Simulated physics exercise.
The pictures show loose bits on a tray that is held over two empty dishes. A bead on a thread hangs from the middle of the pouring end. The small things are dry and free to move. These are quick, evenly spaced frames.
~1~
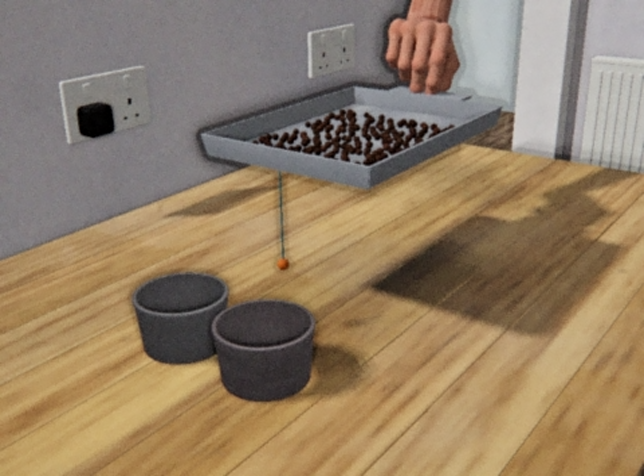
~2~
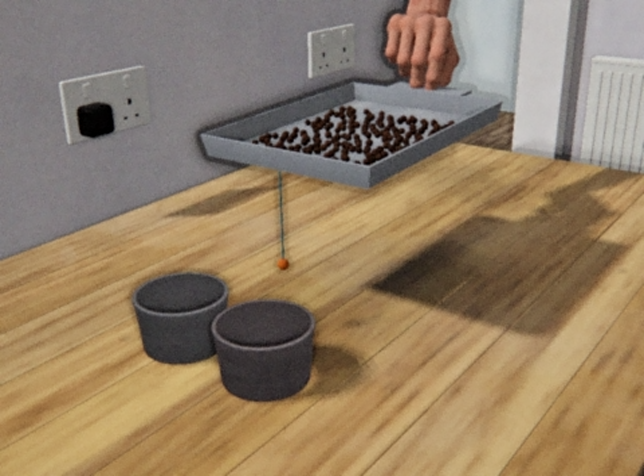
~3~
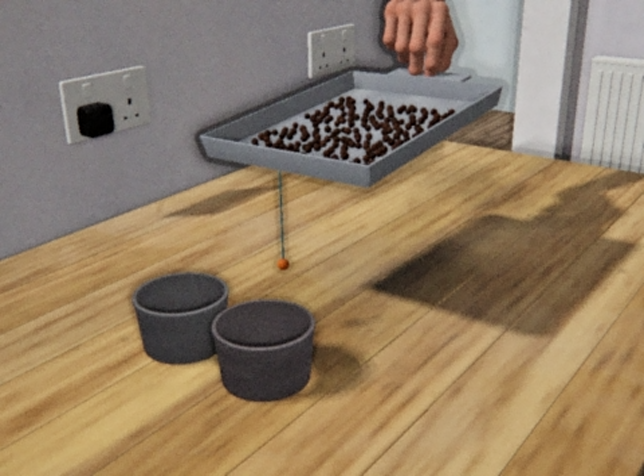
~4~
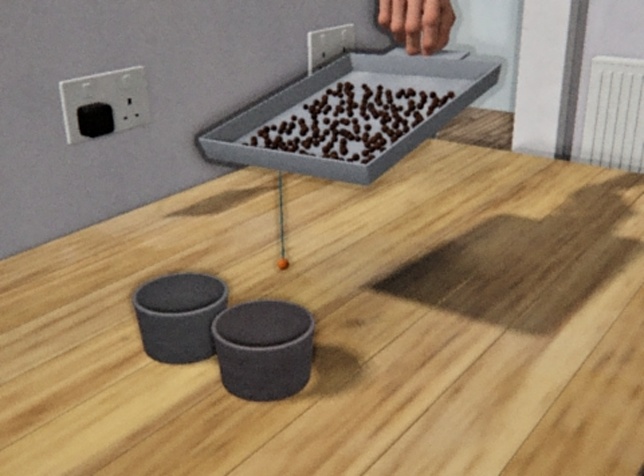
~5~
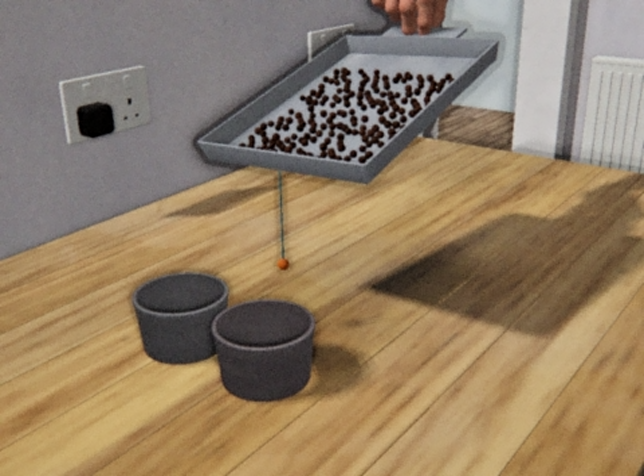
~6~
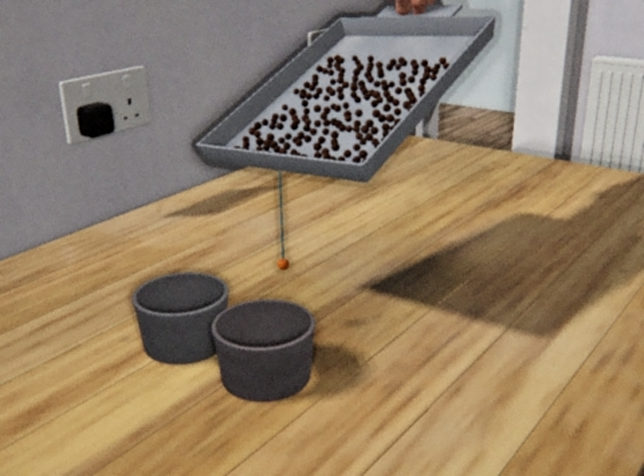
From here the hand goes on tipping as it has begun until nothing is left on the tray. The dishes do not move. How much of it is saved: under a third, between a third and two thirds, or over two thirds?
The two hold from one third to two thirds of the load.
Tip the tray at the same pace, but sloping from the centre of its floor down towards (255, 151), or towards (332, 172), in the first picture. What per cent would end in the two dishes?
About 10 and 20 per cent.
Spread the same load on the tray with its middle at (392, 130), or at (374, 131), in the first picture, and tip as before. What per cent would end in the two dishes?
In turn 50 and 50 in a hundred.
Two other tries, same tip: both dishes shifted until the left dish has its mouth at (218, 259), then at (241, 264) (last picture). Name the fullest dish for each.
One: The left-hand dish. Two: The left-hand dish.
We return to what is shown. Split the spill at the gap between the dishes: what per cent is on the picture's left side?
Close to 50 per cent.
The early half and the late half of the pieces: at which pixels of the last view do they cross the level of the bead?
Around (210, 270) and then (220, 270).
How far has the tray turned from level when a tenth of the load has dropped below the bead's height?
Near 90 degrees.
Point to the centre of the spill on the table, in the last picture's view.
Near (232, 309).
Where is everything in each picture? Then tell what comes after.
The first frame shows corners of the pouring end (207, 134) and (368, 165), level; middle of the load (349, 139), allspice berries; left dish (149, 332); right dish (232, 366); bead on its thread (283, 264).
The second frame shows corners of the pouring end (207, 134) and (368, 165), level; middle of the load (348, 137).
The third frame shows corners of the pouring end (206, 135) and (367, 164), tipped barely, lowest at the left corner; middle of the load (348, 131).
The fourth frame shows corners of the pouring end (204, 138) and (365, 163), tipped a little, lowest at the left corner; middle of the load (347, 122).
The fifth frame shows corners of the pouring end (203, 140) and (363, 162), tipped clearly, lowest at the left corner; middle of the load (344, 114).
The sixth frame shows corners of the pouring end (202, 143) and (361, 162), tipped clearly, lowest at the left corner; middle of the load (338, 108), the larger part on the move; left dish (149, 332); right dish (232, 366).
Just after the last frame, tray tipped steeply; almost all on the tray; just a few in the right dish; just a few in the left dish; just a few outside both; just a few in the air.
A moment on, tray tipped past a quarter turn; roughly two thirds on the tray; just a few in the right dish; about a tenth in the left dish; about a tenth outside both; roughly a quarter in the air.
Further on, tray tipped past a quarter turn; roughly a quarter in the right dish; roughly a quarter in the left dish; roughly half outside both.
When it is over, tray tipped past a quarter turn; roughly a quarter in the right dish; roughly a quarter in the left dish; roughly half outside both.
